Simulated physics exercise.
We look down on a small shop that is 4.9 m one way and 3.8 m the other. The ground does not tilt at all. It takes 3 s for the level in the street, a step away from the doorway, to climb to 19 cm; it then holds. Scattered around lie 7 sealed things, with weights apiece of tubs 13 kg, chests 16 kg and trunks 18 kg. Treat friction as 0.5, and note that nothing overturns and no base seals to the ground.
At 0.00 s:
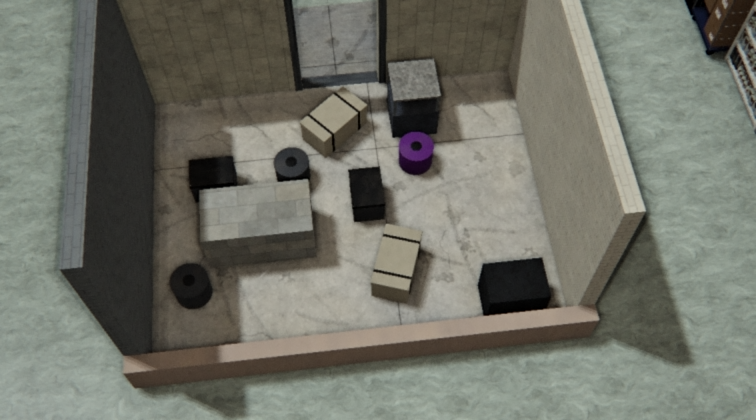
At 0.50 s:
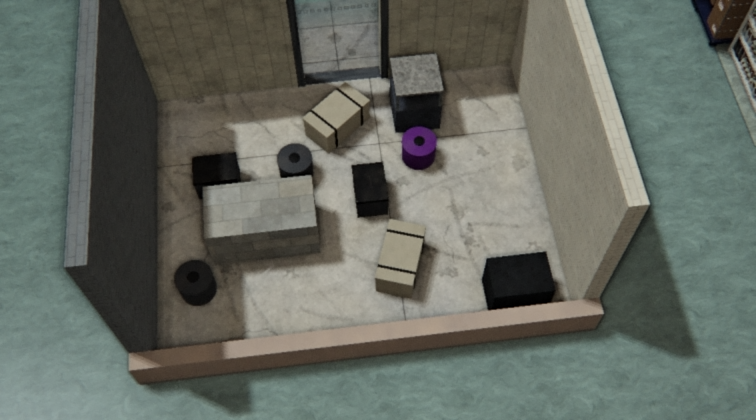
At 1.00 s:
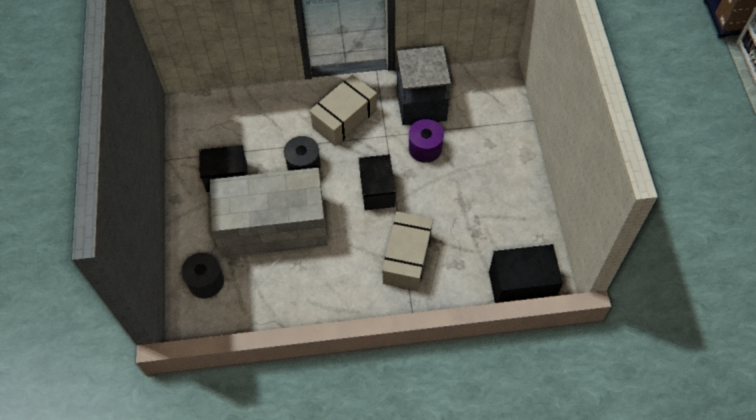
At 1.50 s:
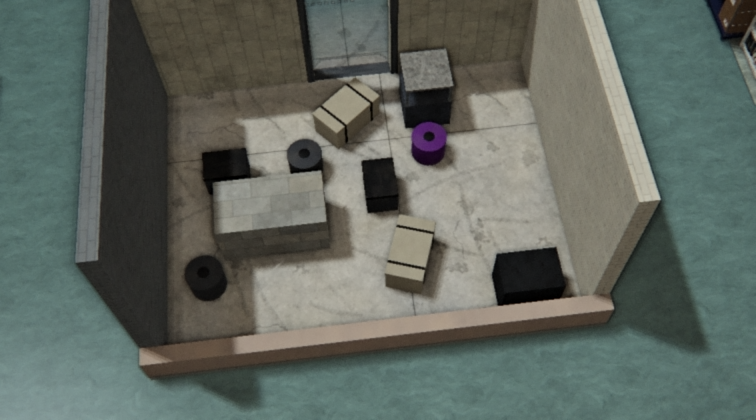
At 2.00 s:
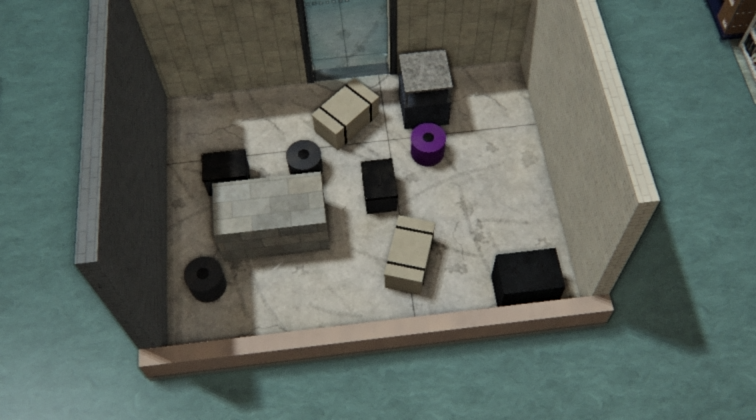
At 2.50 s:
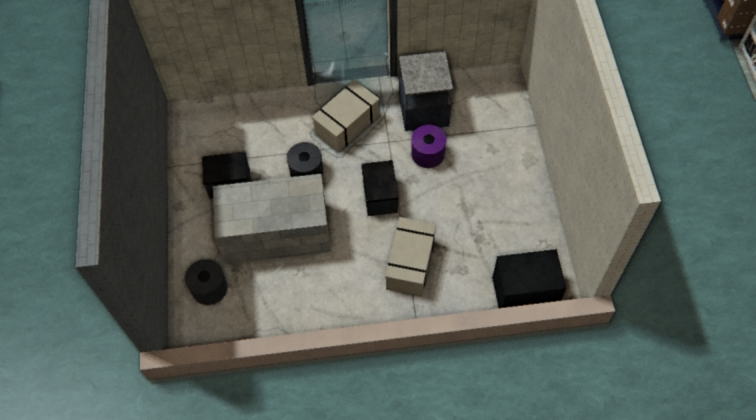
At the start, a small shop seen from above holds a gray block, tan strapped boxes, black boxes and dark and purple tubs on a dry, pale floor. The view shifts slightly, while the ground outside turns from pale green to deeper teal. Through the end, nothing inside visibly moves.
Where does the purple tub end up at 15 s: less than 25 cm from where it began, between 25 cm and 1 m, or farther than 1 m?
It will sit tight.
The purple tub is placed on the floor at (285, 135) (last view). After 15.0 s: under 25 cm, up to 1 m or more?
Answer: It scarcely moves.
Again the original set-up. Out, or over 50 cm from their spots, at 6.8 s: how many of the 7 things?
By that time the total stands at 3.
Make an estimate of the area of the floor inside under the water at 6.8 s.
That flooded area is roughly 13 m2.
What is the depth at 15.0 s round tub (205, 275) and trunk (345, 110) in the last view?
About 10 and 8 cm.
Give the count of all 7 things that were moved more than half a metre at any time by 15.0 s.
Total: 6.
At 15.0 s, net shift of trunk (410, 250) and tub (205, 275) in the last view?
Respectively 80 and 150 centimetres.
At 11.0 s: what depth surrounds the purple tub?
Somewhere close to 5 cm.
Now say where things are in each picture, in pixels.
The purple tub at (416, 146) rests on the ground; water covers 0.0 m2; 0 of 7 have shifted, in the first picture.
The purple tub at (419, 141), on the bottom; 0.0 m2 under water; 0 of 7 have shifted, in the second picture.
The purple tub at (426, 134), on the bottom; 0.0 m2 under water; 0 of 7 have shifted, in the third picture.
The purple tub at (429, 137) rests on the ground; water covers 0.0 m2; 0 of 7 have shifted, in the fourth picture.
The purple tub at (428, 138) rests on the ground; water covers 0.1 m2; 0 of 7 have shifted, in the fifth picture.
The purple tub at (429, 139), on the bottom; 0.5 m2 under water; 0 of 7 have shifted, in the sixth picture.
After 3.5 s the purple tub is near (429, 139), 0.0 m from its start, aground; 0 afloat.
After 6.8 s the purple tub is near (429, 139), 0.0 m from its start, aground; 1 afloat.
After 11.0 s the purple tub is near (429, 139), 0.0 m from its start, aground; 4 afloat.
After 15.0 s the purple tub is near (429, 139), 0.0 m from its start, aground; 5 afloat.
